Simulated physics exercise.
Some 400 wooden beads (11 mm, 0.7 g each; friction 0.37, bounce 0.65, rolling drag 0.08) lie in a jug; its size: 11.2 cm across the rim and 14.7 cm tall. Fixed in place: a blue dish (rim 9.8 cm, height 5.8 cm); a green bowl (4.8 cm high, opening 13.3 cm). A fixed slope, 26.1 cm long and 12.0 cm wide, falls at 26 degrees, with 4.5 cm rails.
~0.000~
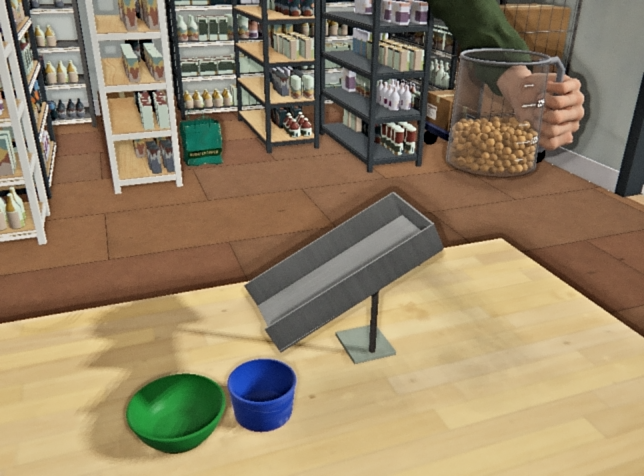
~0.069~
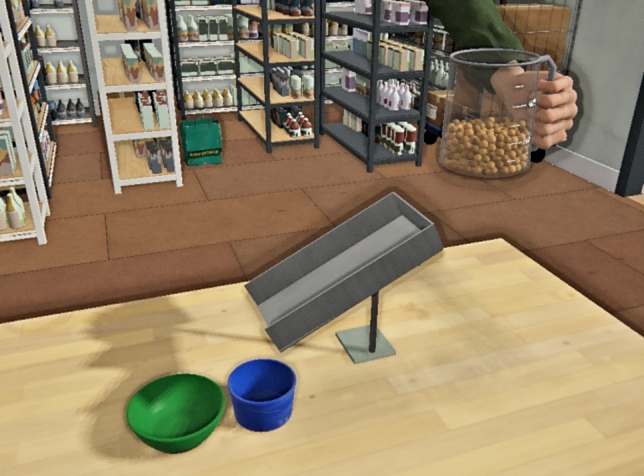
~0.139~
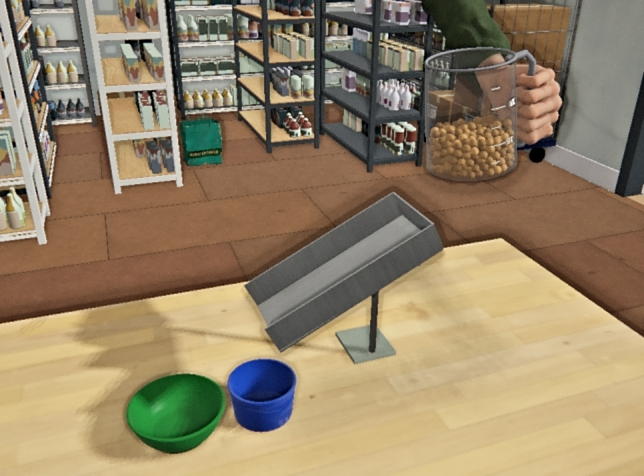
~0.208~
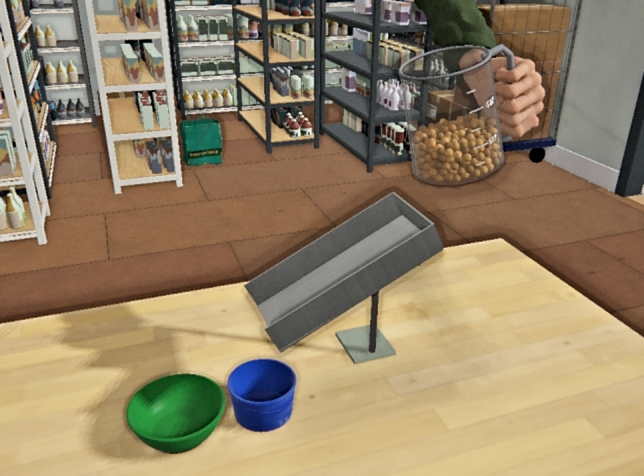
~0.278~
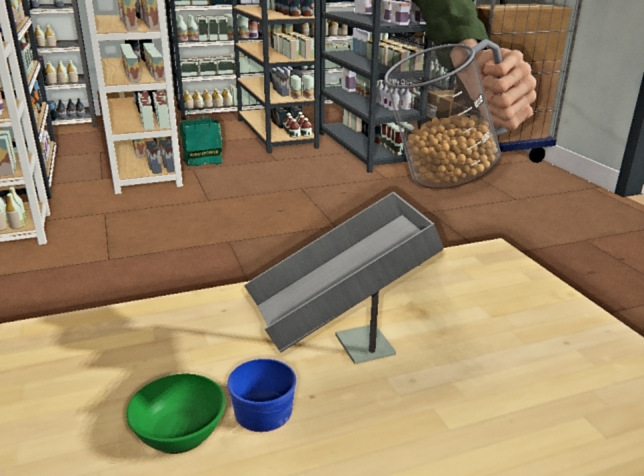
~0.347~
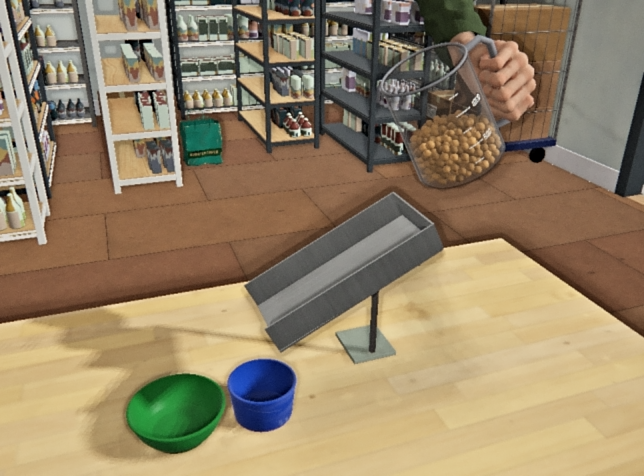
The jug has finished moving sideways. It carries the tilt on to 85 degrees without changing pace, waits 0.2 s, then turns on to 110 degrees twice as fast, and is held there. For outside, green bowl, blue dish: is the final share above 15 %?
Outside over, green bowl over, blue dish under.
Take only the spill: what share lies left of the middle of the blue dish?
Some 90 per cent.
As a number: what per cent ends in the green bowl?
About 75 per cent.
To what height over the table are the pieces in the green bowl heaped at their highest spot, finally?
Roughly 5.5 cm.
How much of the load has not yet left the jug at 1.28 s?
Roughly 100 per cent.
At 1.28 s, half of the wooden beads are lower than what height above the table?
Some 42 cm.
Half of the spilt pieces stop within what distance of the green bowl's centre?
Roughly 38 cm.
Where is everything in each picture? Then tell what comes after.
The first picture shows jug at (501, 82); tilt 0 degrees; moved 0.0 cm; lip at (468, 59); top of the load at (483, 122); blue dish at (262, 380); green bowl at (176, 404).
The second picture shows jug at (492, 84); tilt 2 degrees; moved 1.3 cm; lip at (458, 61); top of the load at (477, 122).
The third picture shows jug at (470, 89); tilt 8 degrees; moved 4.3 cm; low side left; lip at (432, 68); top of the load at (478, 122).
The fourth picture shows jug at (448, 94); tilt 15 degrees; moved 7.3 cm; low side left; lip at (405, 76); top of the load at (465, 120).
The fifth picture shows jug at (437, 99); tilt 22 degrees; moved 8.6 cm; low side left; lip at (391, 85); top of the load at (452, 120).
The sixth picture shows jug at (436, 102); tilt 29 degrees; moved 8.6 cm; low side left; lip at (386, 93); top of the load at (444, 118); blue dish at (262, 380); green bowl at (176, 404). It turns about 100 degrees a second.
After 0.71 s, tilt 67 degrees; jug 100 %; middle of all pieces near (467, 130).
After 1.00 s, tilt 85 degrees; jug 100 %; middle of all pieces near (459, 132).
After 1.28 s, tilt 99 degrees; jug 100 %; middle of all pieces near (460, 130).
After 1.54 s, tilt 110 degrees; jug 90 %, slope 10 %; middle of all pieces near (442, 144).
At rest (3.4 s), green bowl 75 %, blue dish 0 %, jug 0 %, slope 0 %, outside 25 %.
